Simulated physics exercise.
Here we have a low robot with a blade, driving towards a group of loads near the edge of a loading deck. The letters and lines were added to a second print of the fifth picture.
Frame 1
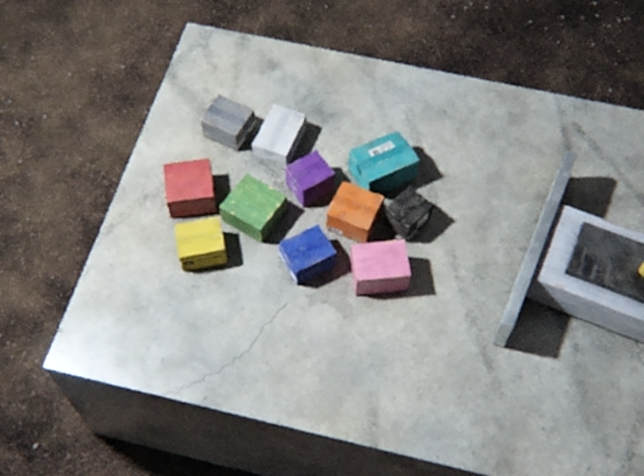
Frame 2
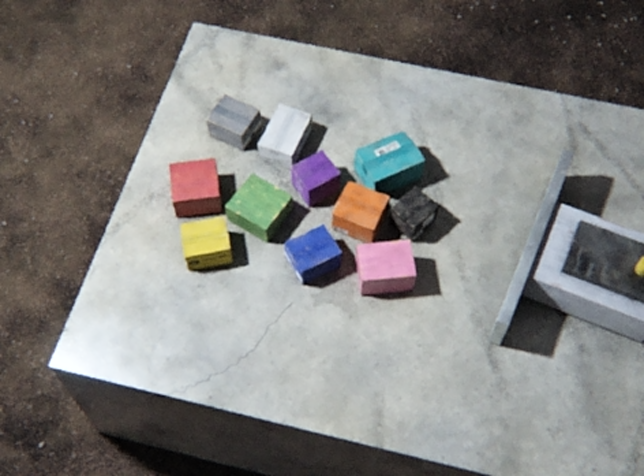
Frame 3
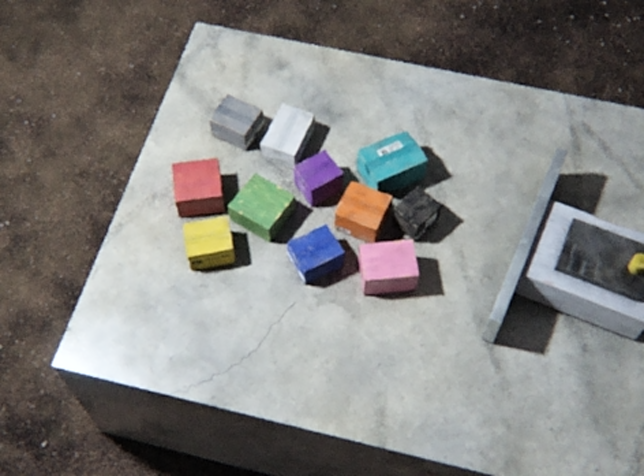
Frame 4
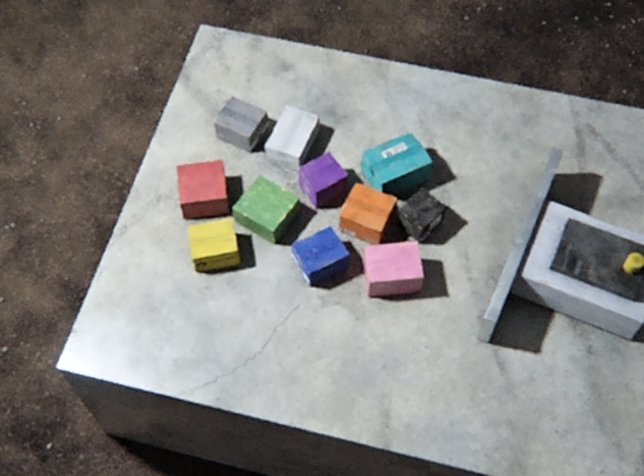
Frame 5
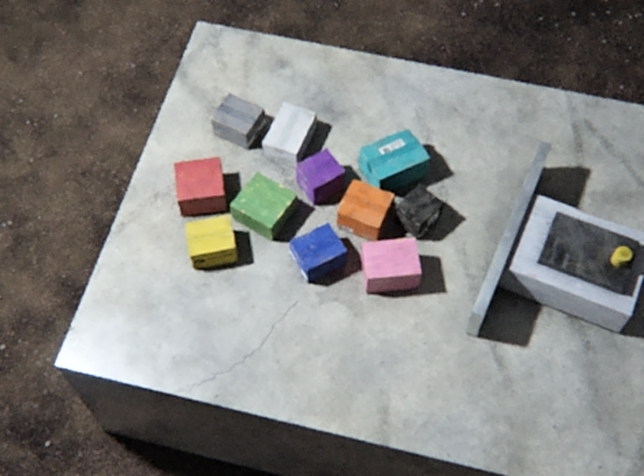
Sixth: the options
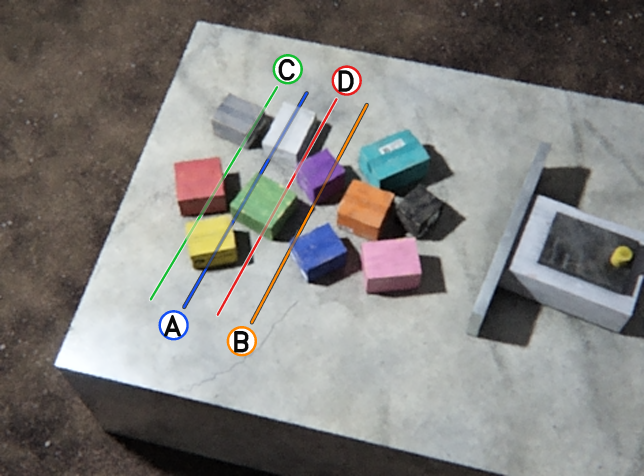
A low robot with a blade edging left across a pale stone deck towards a cluster of small coloured boxes sitting still.
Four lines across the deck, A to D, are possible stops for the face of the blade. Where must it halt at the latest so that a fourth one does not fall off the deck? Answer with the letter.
It can go as far as C.
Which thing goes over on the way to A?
The red crate.
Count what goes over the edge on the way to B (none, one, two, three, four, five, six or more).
In all, none.
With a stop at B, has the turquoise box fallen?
By then, no.
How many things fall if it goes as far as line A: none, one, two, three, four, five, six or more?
By then, one.
On the marked copy, A at (249, 193); B at (313, 207); C at (218, 186); D at (281, 200).
Following C. Soon after the start, robot (469, 225); turquoise box (385, 161); blue box (301, 246).
Later, robot (361, 203); red crate (149, 157); yellow box (153, 237).
In the end, robot (278, 185); red crate over the edge; green crate over the edge; two fallen.
As for the rest, A is within the limit but short; B is within the limit but short; D is within the limit but short.
